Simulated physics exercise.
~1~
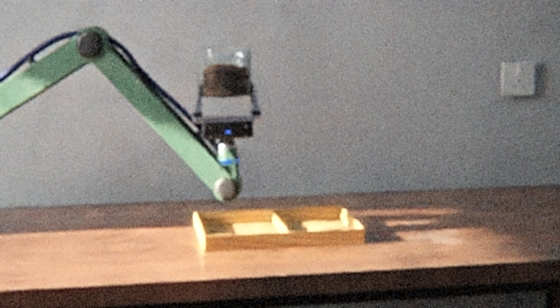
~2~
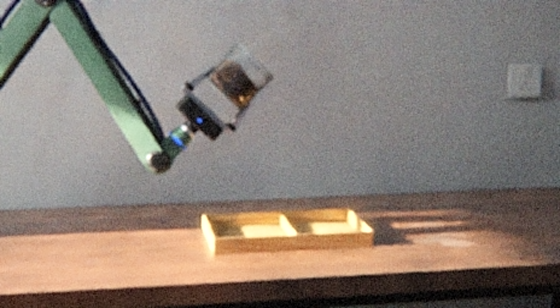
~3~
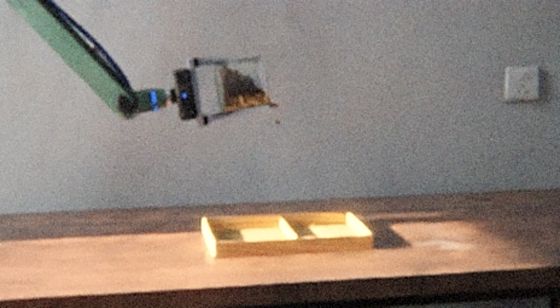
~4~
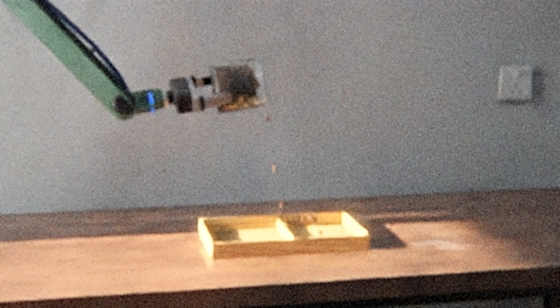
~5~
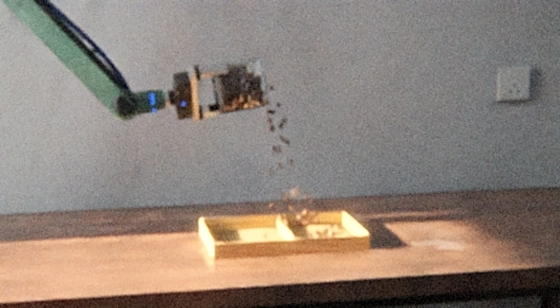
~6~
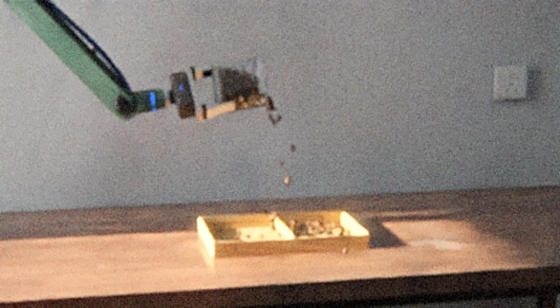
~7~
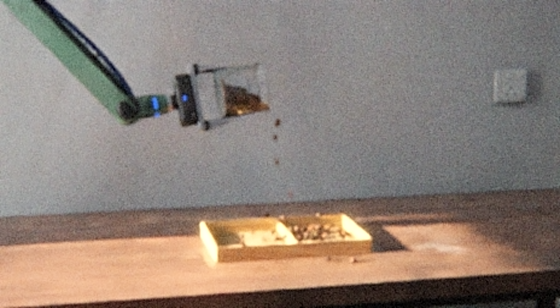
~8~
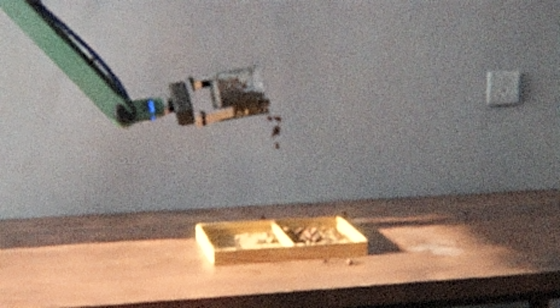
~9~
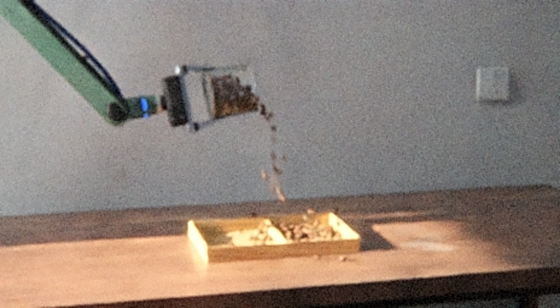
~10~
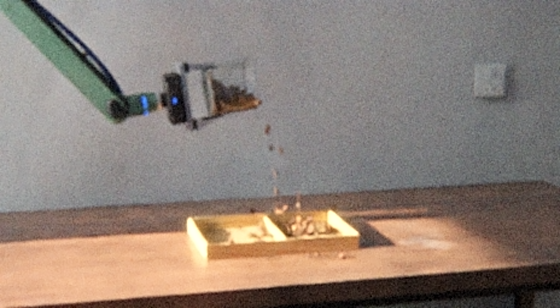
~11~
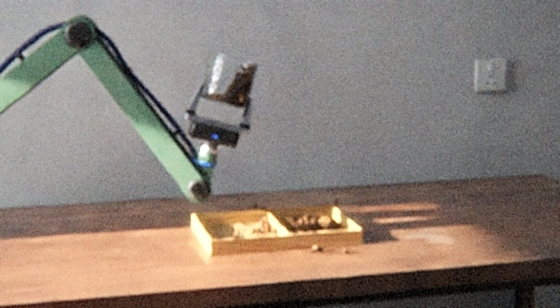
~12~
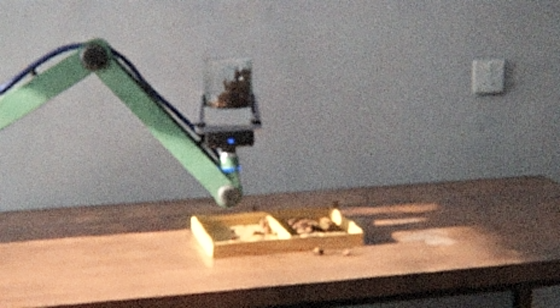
The clip opens on a green robotic arm holding a clear tumbler of brown pellets upright above a shallow yellow tray, divided in two, on a wooden table. The arm lifts and tips the tumbler to the right until it lies nearly on its side. A few pellets drop, then a thicker stream falls toward the tray. The pellets keep trickling in smaller bursts, piling mostly in the right-hand part, with some landing in the left and a few on the table. Finally the arm lowers and turns the tumbler upright, with many pellets still inside.
